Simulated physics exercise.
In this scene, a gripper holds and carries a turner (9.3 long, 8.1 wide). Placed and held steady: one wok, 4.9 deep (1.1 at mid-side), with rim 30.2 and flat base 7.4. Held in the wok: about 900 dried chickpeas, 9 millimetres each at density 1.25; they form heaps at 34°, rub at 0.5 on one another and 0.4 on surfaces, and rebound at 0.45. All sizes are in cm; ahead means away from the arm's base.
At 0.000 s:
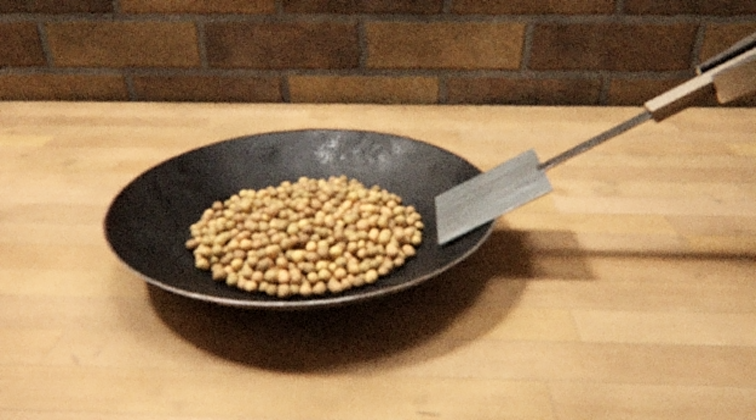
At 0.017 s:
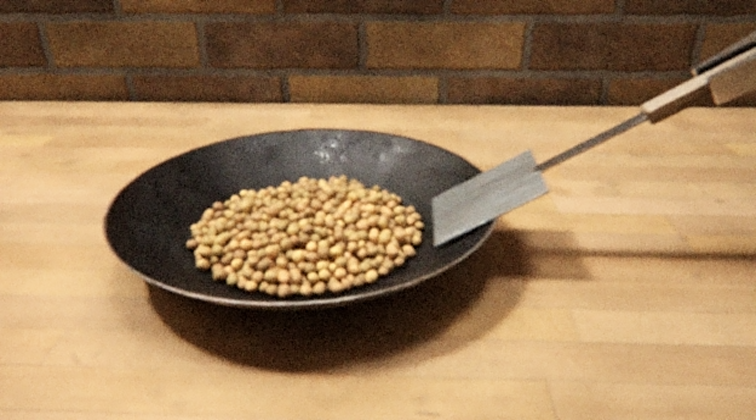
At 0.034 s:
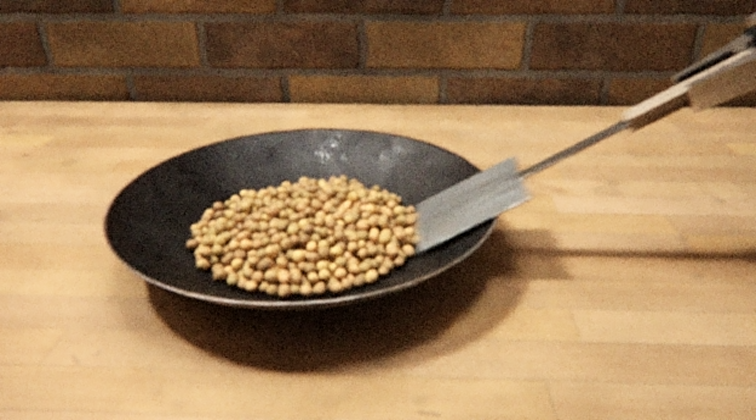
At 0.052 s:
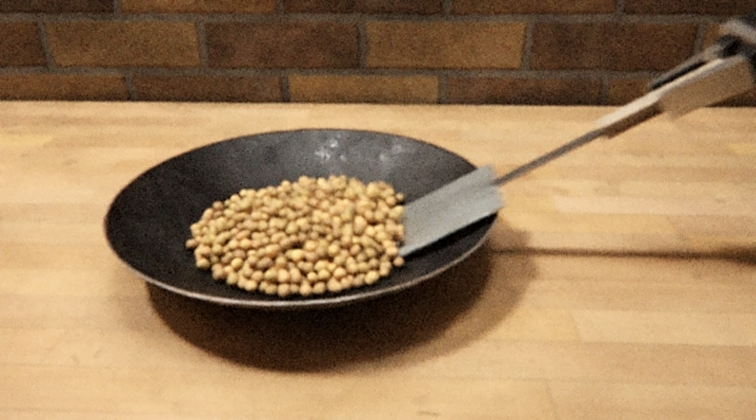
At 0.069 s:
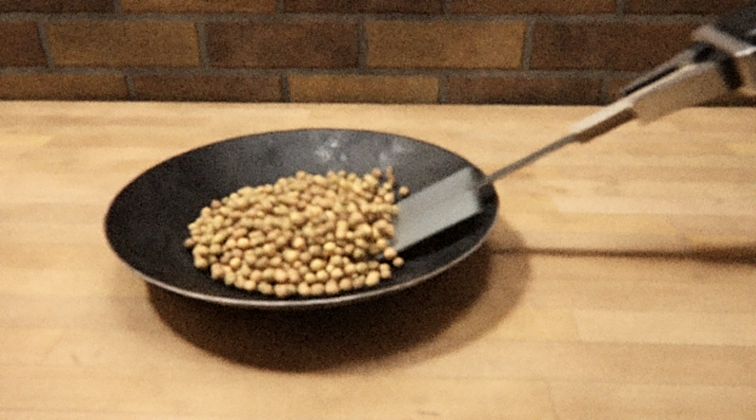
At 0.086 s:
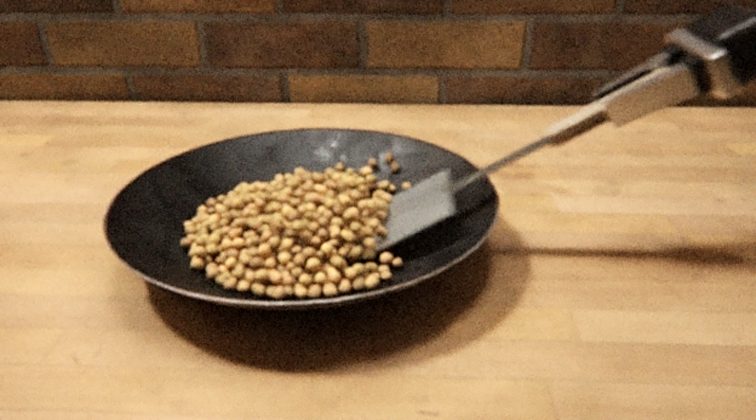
A gripper sliding a flat metal turner leftward into a dark wok, pushing the near edge of tan chickpeas into a higher heap.
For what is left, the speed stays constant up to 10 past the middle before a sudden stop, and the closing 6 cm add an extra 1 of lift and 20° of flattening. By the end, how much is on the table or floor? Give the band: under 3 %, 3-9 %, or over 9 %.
Band: Over 9 %.
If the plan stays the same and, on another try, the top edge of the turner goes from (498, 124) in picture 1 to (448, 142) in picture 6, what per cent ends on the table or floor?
It works out to about 10 %, more or less.
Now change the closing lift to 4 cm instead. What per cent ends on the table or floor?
I'd reckon around 25 per cent.
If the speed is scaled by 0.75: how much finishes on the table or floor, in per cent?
Roughly 15 per cent.
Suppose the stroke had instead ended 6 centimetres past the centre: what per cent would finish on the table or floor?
In that case about 0 percent ends on the table or floor.
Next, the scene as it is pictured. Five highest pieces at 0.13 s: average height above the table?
Roughly 6 cm.
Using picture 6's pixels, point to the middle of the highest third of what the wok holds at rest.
Roughly at (173, 206).
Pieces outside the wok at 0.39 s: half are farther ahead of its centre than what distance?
Some 20 centimetres ahead.
After 0.13 s, sloping 31°, highest piece 7 above the table; 900 in the wok.
After 0.17 s, sloping 26°, highest piece 7 above the table; 899 in the wok, 1 on the blade or in flight.
After 0.39 s, sloping 11°, highest piece 6 above the table; 690 in the wok, 182 on the table or floor, 28 on the blade or in flight.
After 1.44 s, sloping 11°, highest piece 6 above the table; 686 in the wok, 214 on the table or floor.
At rest, 686 in the wok, 214 on the table or floor. That is 24 % on the table or floor.
